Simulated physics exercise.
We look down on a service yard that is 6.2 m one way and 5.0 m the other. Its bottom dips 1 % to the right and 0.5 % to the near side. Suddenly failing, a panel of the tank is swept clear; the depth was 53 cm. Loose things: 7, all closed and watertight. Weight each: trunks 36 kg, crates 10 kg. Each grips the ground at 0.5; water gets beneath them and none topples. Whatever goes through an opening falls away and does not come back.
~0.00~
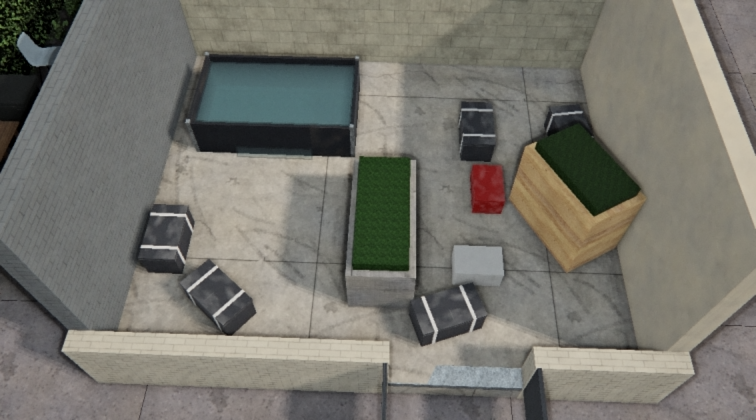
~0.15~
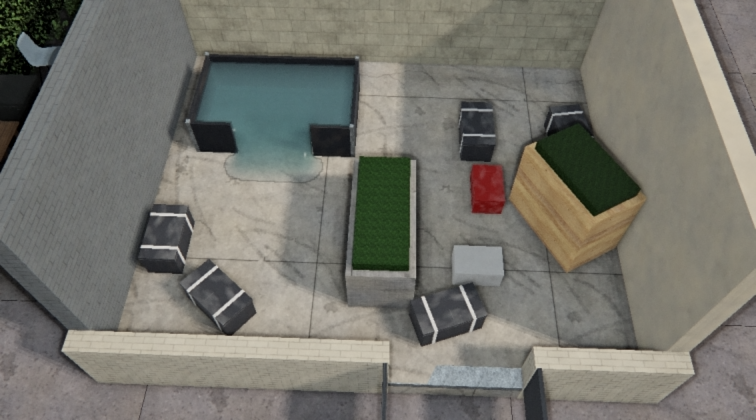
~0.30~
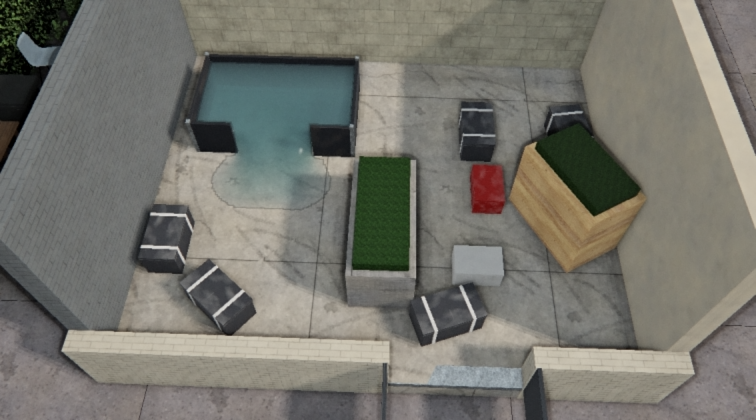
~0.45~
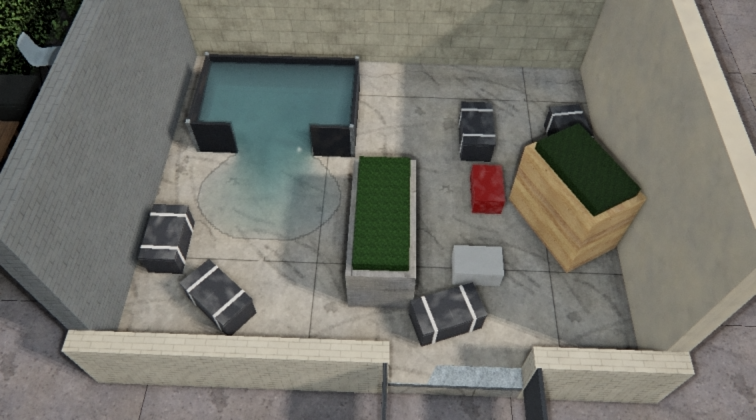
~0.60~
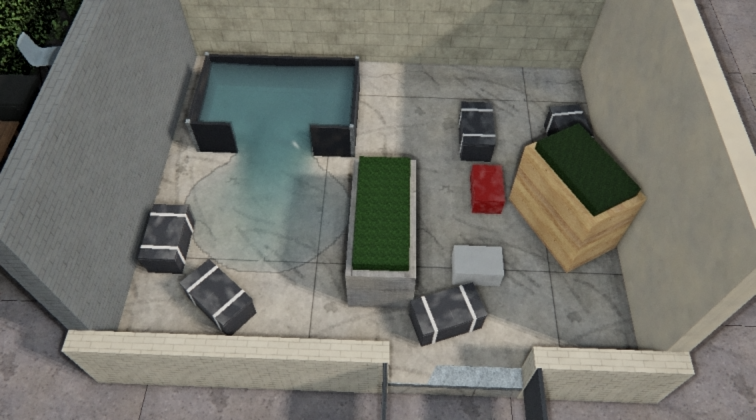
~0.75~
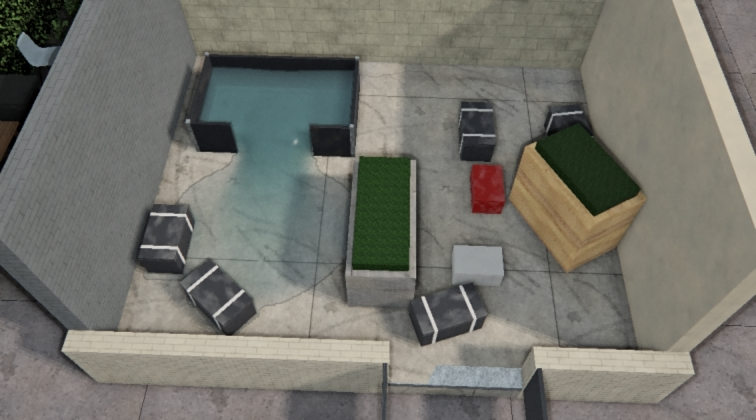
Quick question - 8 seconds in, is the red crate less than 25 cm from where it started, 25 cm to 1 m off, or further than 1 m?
Movement: Slight.
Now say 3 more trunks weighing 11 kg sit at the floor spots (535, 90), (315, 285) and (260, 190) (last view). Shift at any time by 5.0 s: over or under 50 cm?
Spot by spot, in turn: Falls short, exceeds it, exceeds it.
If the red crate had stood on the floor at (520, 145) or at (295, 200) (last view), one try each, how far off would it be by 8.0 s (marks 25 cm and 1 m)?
Order of tries: It keeps its spot; it is flushed away.
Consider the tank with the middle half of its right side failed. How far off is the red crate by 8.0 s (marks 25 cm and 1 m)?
I'd say the red crate gets swept off.
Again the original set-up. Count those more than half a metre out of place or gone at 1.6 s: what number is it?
1 of them.
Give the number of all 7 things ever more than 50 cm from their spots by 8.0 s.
Count: 2.
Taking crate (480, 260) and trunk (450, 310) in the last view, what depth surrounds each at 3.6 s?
I'd estimate 1 cm for the first and 4 cm for the second.
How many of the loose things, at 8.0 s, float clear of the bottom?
Count at that moment: 1.
After 1.6 s the red crate is near (488, 182), 0.0 m from its start, aground; 0 of 7 are out; 0 afloat.
After 3.6 s the red crate is near (488, 182), 0.0 m from its start, aground; 0 of 7 are out; 2 afloat.
After 5.6 s the red crate is near (488, 182), 0.0 m from its start, aground; 0 of 7 are out; 2 afloat.
After 8.0 s the red crate is near (488, 182), 0.0 m from its start, aground; 0 of 7 are out; 1 afloat.
